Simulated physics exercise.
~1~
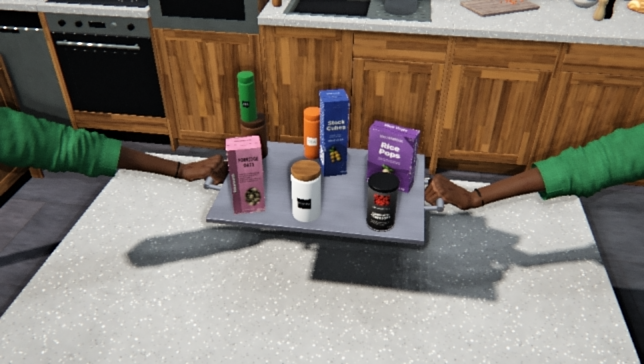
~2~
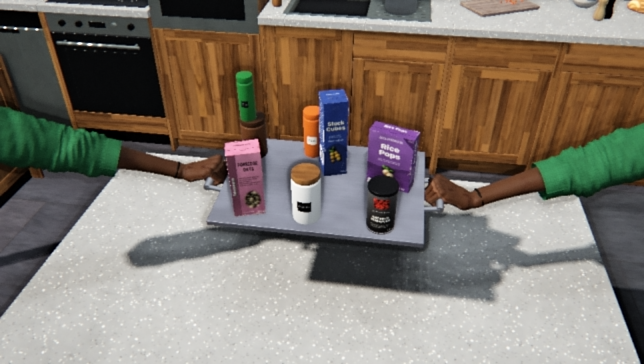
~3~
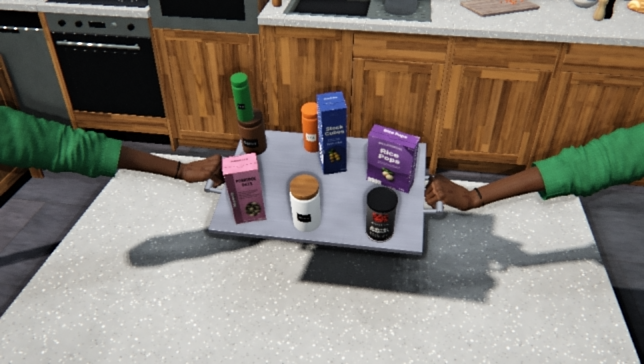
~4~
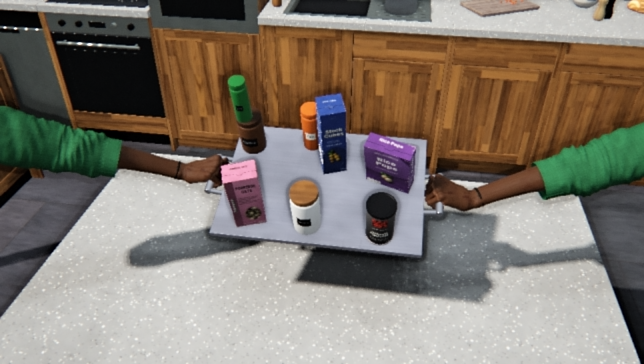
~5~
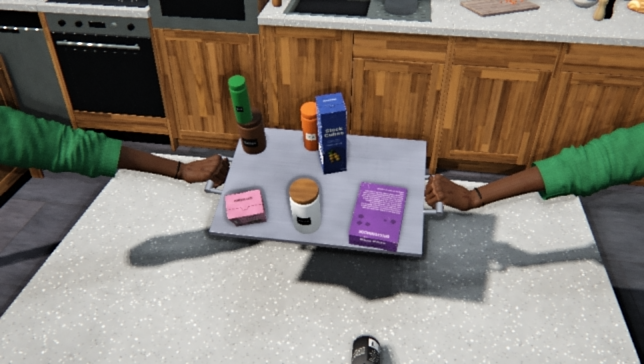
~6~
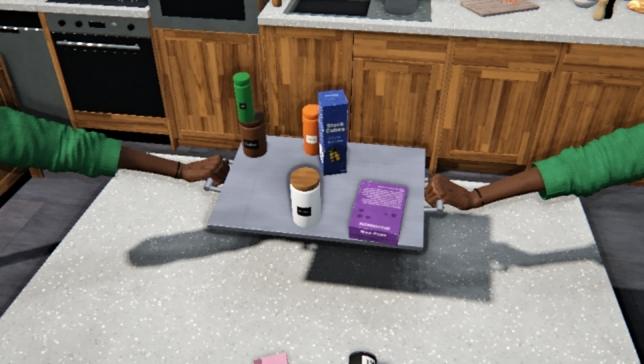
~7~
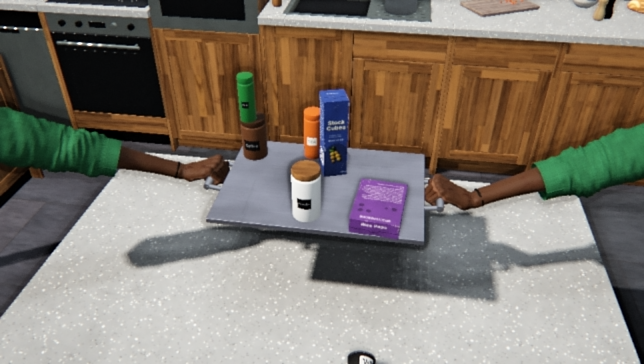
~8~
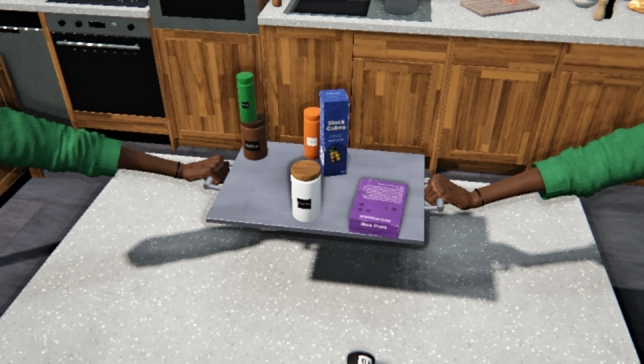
A flat grey tray, gripped at both ends by hands in green sleeves, tips its near edge downward above a speckled pale counter in a kitchen with wooden cabinets, seen from slightly above. Brown, green and orange containers and a tall blue carton stand toward the back, with a pink carton, white jar, black tin and purple packet nearer. As the slope steepens, the purple packet topples flat, while the black tin and pink carton fall off the near edge. The hands level the tray, leaving the packet lying and the others upright, the tin partly visible below.
